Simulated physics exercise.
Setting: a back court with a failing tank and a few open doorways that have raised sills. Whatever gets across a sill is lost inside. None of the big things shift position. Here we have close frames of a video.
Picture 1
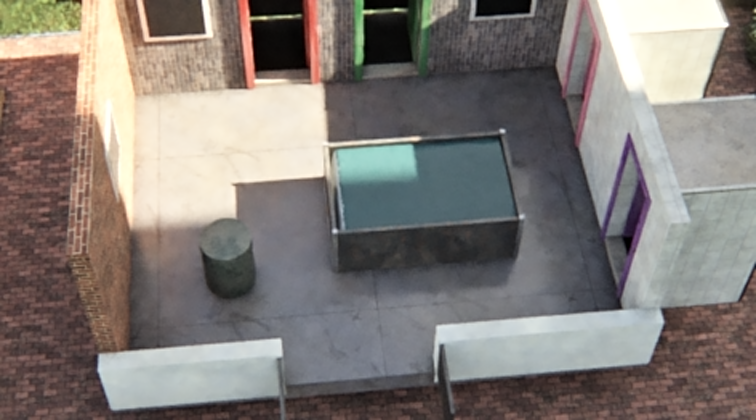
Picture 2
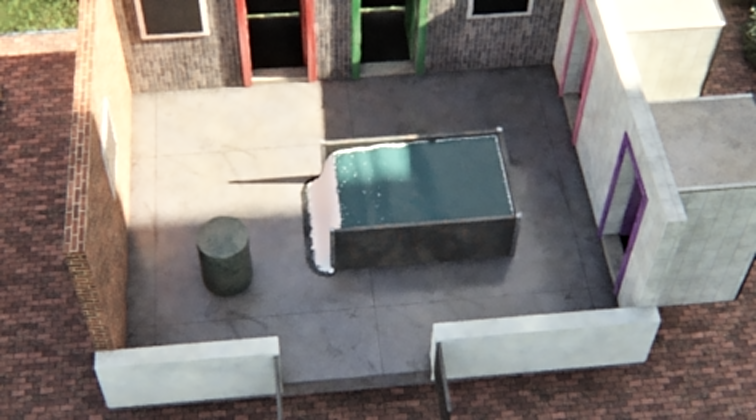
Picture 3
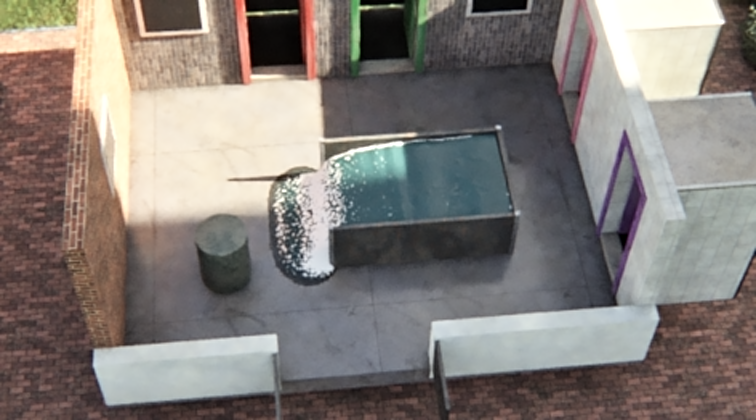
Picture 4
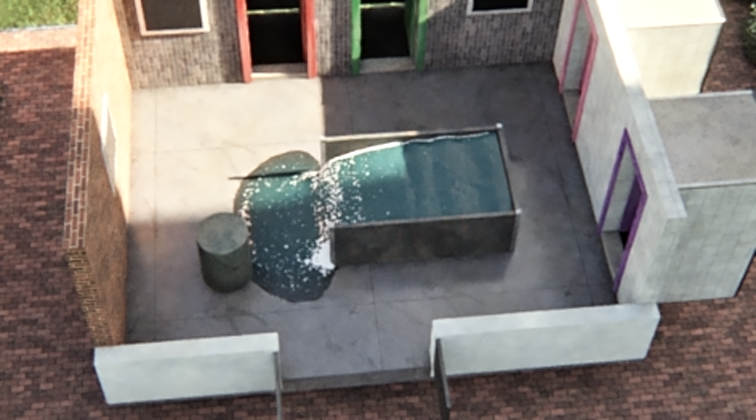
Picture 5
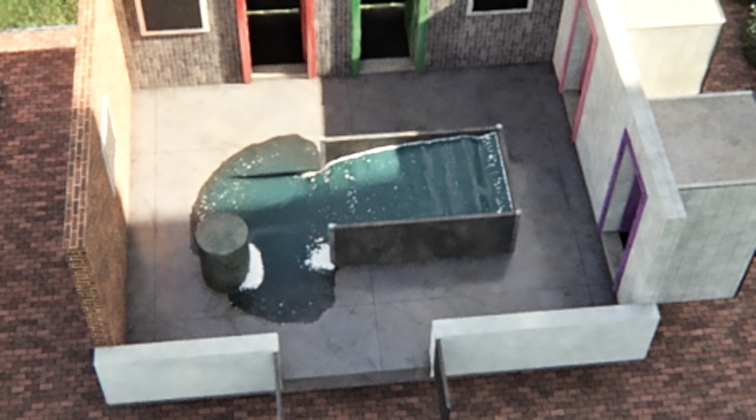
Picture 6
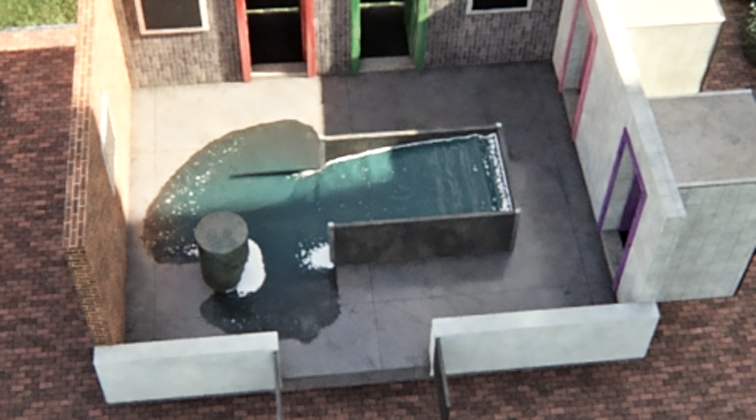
In a walled courtyard with coloured doorways, water bursts from the left end of a rectangular tank and spreads leftward across the paved floor, flowing around a dark cylinder as the water level in the tank lowers.
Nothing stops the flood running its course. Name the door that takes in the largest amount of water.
Pink.
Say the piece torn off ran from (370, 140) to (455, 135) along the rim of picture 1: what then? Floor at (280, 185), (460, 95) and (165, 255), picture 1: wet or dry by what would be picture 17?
The first spot is left untouched, the second is soaked through and the third is left untouched.
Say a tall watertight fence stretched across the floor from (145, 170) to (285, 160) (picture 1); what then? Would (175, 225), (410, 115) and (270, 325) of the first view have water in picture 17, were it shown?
Lab note - three points, in order: Flooding; no flooding; flooding.
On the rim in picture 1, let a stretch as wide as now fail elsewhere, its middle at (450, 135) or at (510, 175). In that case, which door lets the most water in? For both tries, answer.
Try one: The green one; try two: The purple door.
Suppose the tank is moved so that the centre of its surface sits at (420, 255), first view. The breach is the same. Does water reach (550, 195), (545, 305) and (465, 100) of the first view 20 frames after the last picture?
In the order given: Not reached, not reached and not reached.
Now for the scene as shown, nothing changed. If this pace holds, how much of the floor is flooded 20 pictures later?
Close to 55 percent, by my reckoning.
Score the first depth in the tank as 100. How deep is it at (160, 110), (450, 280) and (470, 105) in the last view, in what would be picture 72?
In order: Roughly 8, 12 and 10 in a hundred.
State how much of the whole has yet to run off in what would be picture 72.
That works out to about 80 per cent.
A moment on, water covers 35 % of the floor; purple door not reached, red door not reached, pink door not reached, green door not reached.
Next, water covers 40 % of the floor; purple door not reached, red door wet at the sill, nothing in, pink door not reached, green door not reached.
Then, water covers 55 % of the floor; purple door not reached, red door wet at the sill, nothing in, pink door not reached, green door wet at the sill, nothing in.
Later, water covers 95 % of the floor; purple door wet at the sill, nothing in, red door wet at the sill, nothing in, pink door some in, green door wet at the sill, nothing in.
In the end, water covers 100 % of the floor; purple door wet at the sill, nothing in, red door wet at the sill, nothing in, pink door some in, green door wet at the sill, nothing in; the pink door has let in the most.
